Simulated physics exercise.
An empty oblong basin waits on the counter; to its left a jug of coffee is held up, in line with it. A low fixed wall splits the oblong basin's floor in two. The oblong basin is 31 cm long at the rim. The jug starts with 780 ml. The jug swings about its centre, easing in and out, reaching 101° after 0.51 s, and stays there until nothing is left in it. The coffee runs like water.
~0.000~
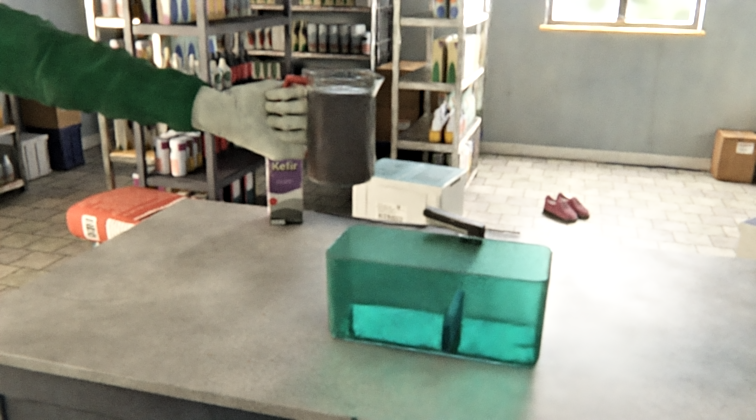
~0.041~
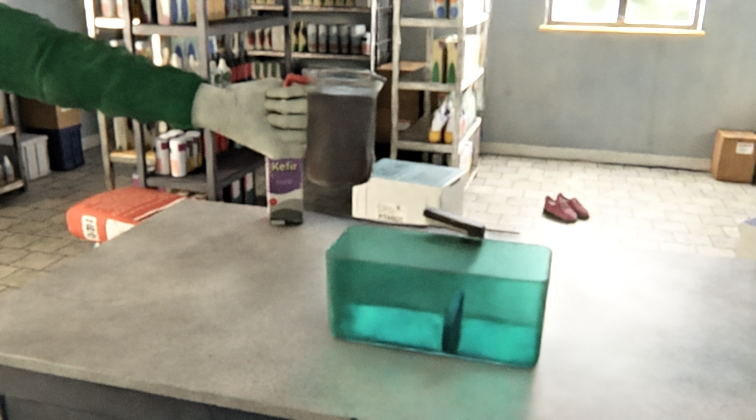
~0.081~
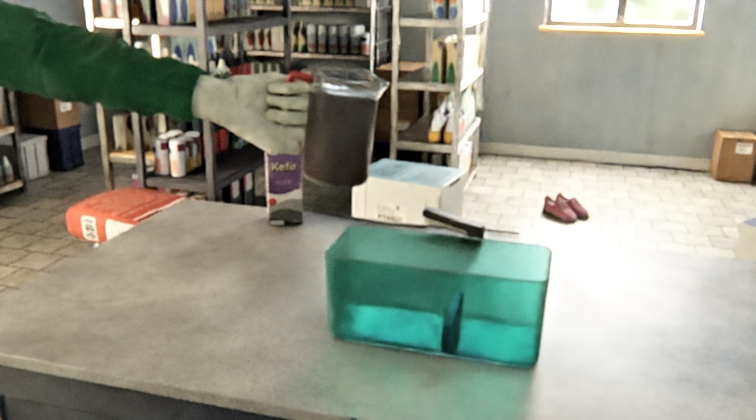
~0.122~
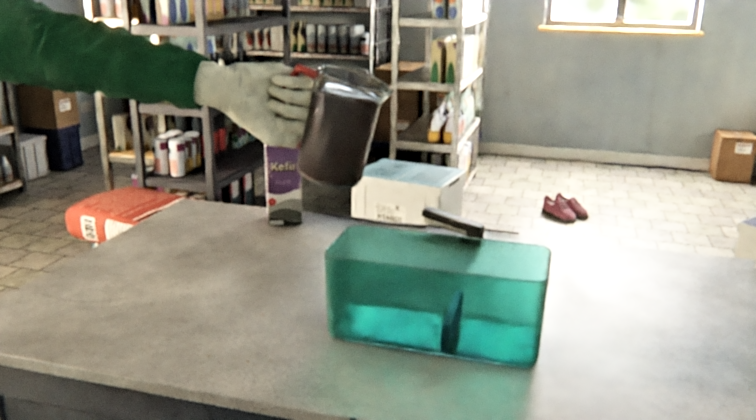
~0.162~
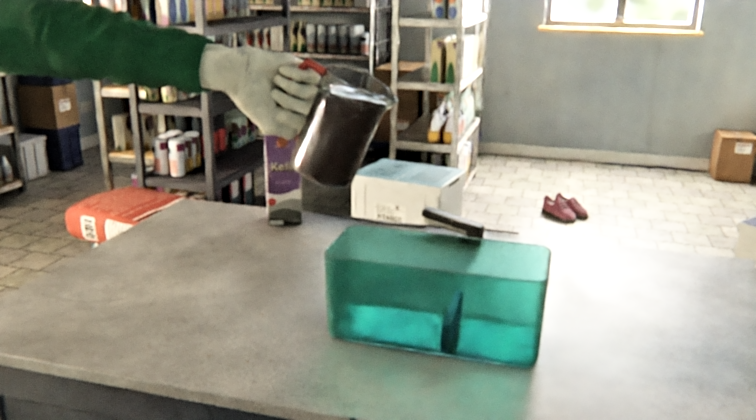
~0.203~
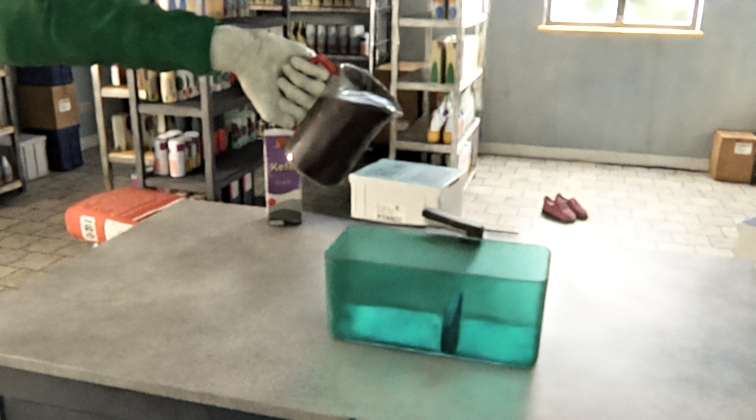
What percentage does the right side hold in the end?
The far part has some 48 per cent.
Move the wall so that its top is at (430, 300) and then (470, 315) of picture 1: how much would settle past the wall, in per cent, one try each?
In turn about 90 and 20 per cent.
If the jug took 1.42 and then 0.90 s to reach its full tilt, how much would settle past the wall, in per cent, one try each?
First 55, then 50 per cent.
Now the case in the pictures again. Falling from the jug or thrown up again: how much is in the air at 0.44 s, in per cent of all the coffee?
Near 26 in a hundred.
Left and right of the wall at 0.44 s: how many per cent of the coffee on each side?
Some 4 per cent left and 2 right.
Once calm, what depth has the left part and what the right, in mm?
Left about 18 mm, right about 26 mm.
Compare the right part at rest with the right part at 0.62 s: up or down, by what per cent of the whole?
It goes up by about 32.
Then, 0.44 s in, the tilt is 97° and 69 per cent is still to pour, 4 is left of the wall and 2 right of it.
Then, 0.62 s in, the tilt is 101° and 32 per cent is still to pour, 30 is left of the wall and 15 right of it.
Then, 0.81 s in, the tilt is 101° and 11 per cent is still to pour, 36 is left of the wall and 42 right of it.
Then, 1.01 s in, the tilt is 101° and 3 per cent is still to pour, 45 is left of the wall and 47 right of it.
Finally, 51 per cent lies left of the wall, 48 right of it and 2 outside.
